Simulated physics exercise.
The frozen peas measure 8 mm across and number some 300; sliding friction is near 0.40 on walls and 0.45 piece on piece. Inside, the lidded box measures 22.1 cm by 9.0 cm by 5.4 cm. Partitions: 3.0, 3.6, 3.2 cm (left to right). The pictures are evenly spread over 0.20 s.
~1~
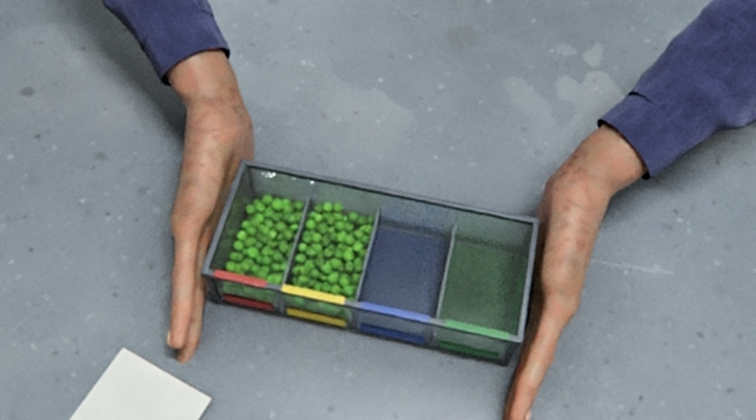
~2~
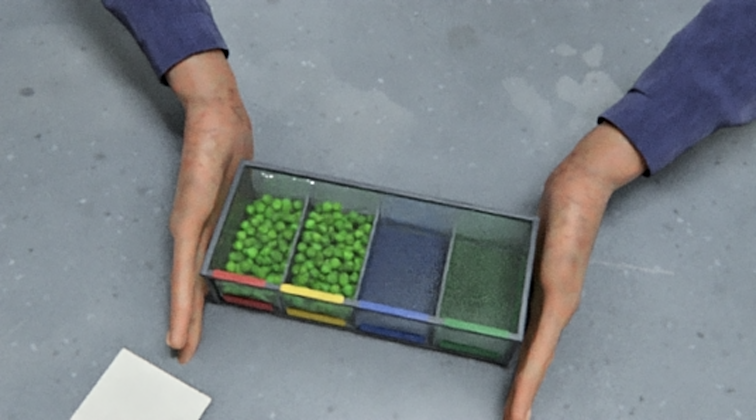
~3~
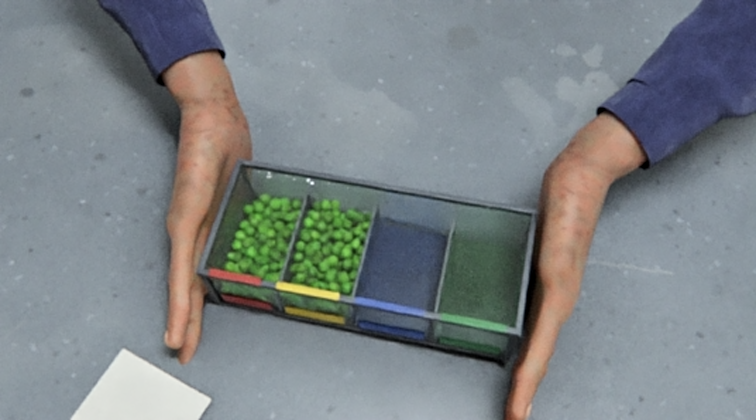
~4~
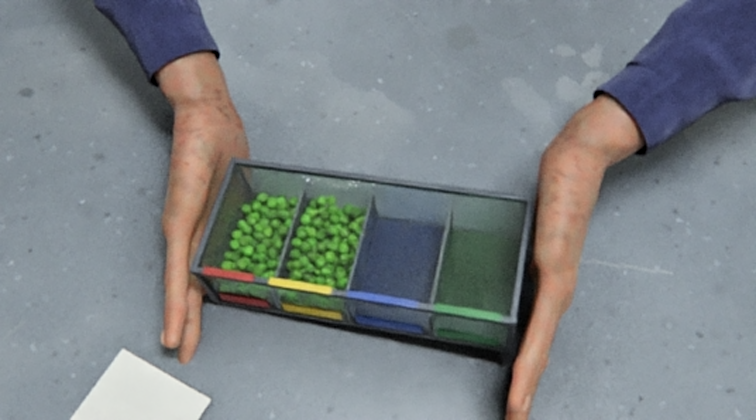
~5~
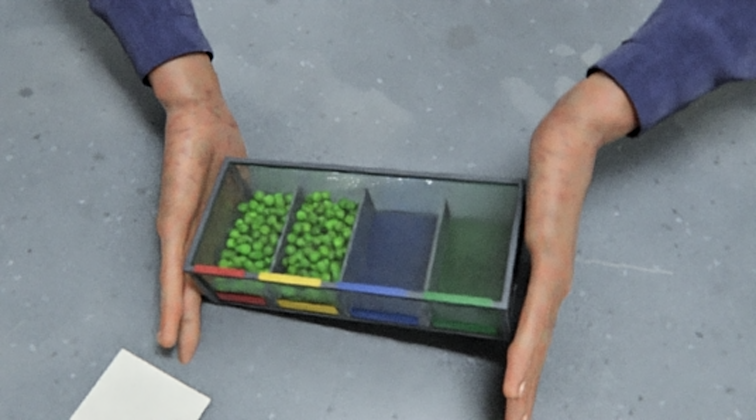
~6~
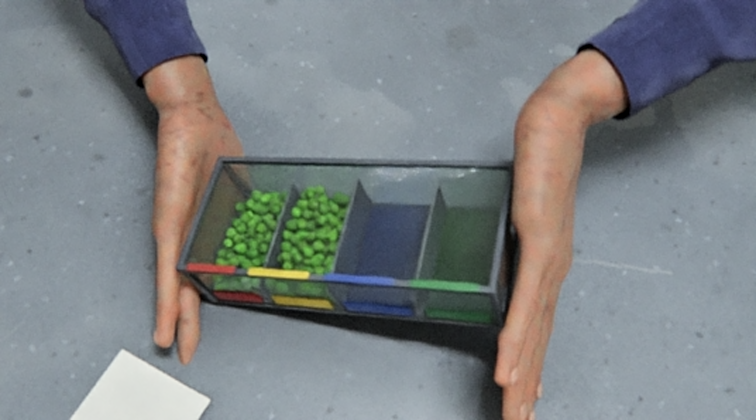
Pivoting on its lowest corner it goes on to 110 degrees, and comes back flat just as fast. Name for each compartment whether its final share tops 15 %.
Red compartment: Above; blue compartment: Below; green compartment: Below; yellow compartment: Below.
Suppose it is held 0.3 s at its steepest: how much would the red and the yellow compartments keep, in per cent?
In that case red 95, yellow 5.
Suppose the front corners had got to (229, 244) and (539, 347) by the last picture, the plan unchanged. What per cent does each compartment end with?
Red 0; blue 10; green 25; yellow 65.
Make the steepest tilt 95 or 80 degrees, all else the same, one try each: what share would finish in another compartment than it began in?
About 40 and 20 per cent.
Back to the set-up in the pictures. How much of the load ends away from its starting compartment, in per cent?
Some 50 per cent.
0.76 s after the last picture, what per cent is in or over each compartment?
Red 80, blue 0, green 0, yellow 20.
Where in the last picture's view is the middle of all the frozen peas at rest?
At about (259, 240).
Then, 0.76 s after the last picture, tilt 110 degrees; red 80 %, yellow 20 %.
Then, 1.28 s after the last picture, tilt 48 degrees; red 95 %, yellow 5 %.
Then, 1.84 s after the last picture, tilt 0 degrees; red 95 %, yellow 5 %.
In the end, red 95 %, blue 0 %, green 0 %, yellow 5 %.
